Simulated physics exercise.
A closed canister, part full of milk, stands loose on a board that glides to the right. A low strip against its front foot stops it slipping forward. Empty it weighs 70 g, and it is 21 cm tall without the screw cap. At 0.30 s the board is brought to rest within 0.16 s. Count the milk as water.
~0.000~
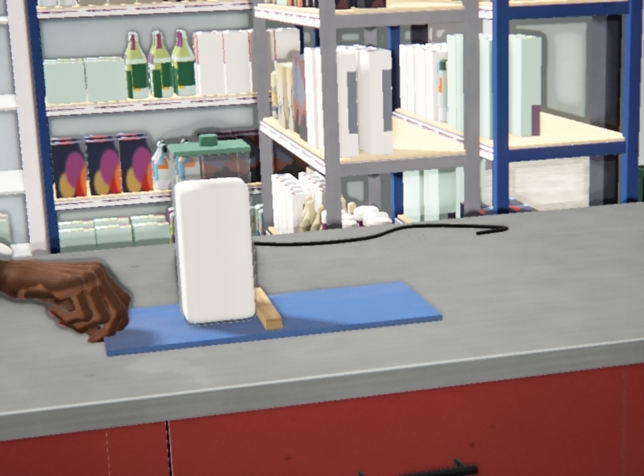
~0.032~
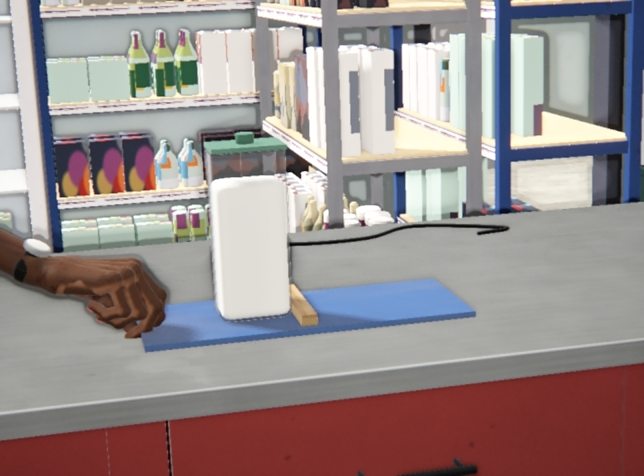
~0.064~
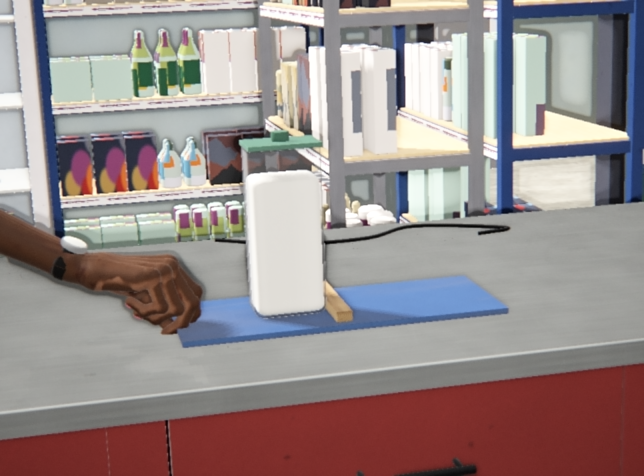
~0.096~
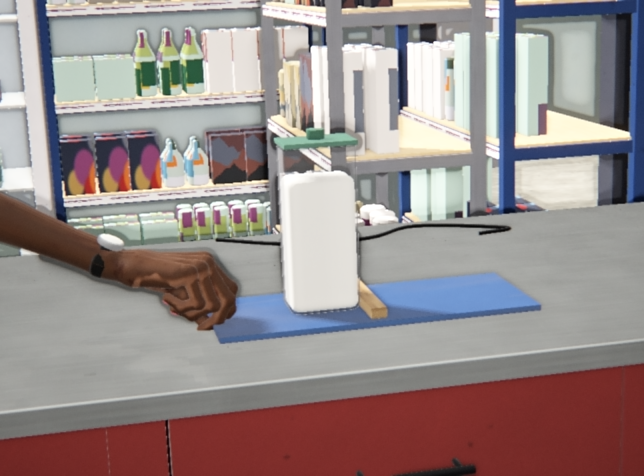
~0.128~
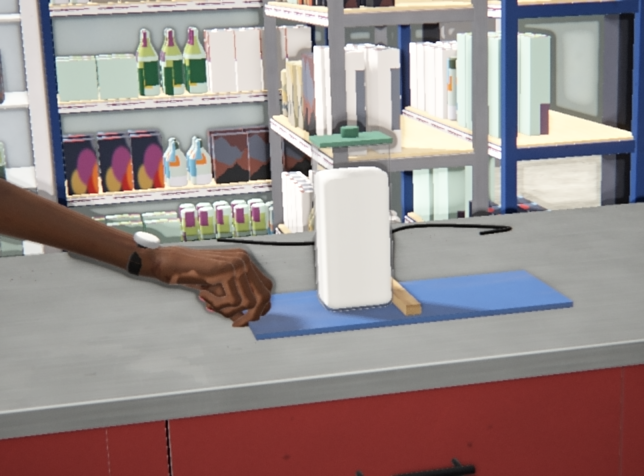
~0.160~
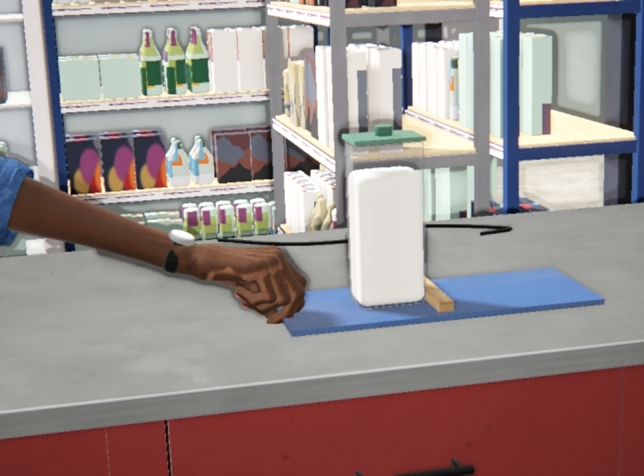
A grey counter with red fronts is seen from the front and slightly above, in a room with shelves of bottles, boxes and books behind. A white, upright canister with a green cap stands on a flat blue board, a small wooden strip at its right and a dark cord behind. A hand at the left edge slides the board steadily rightward, the canister riding upright, while the camera stays still.
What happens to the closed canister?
It topples.
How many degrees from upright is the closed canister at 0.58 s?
It is at some 68°.
After 0.46 s the board moves at 0.00 m/s; the closed canister leans 23°.
After 0.58 s the closed canister lies on its side.
After 0.74 s the closed canister lies on its side.
After 0.96 s the closed canister lies on its side.
In the end the closed canister lies on its side.
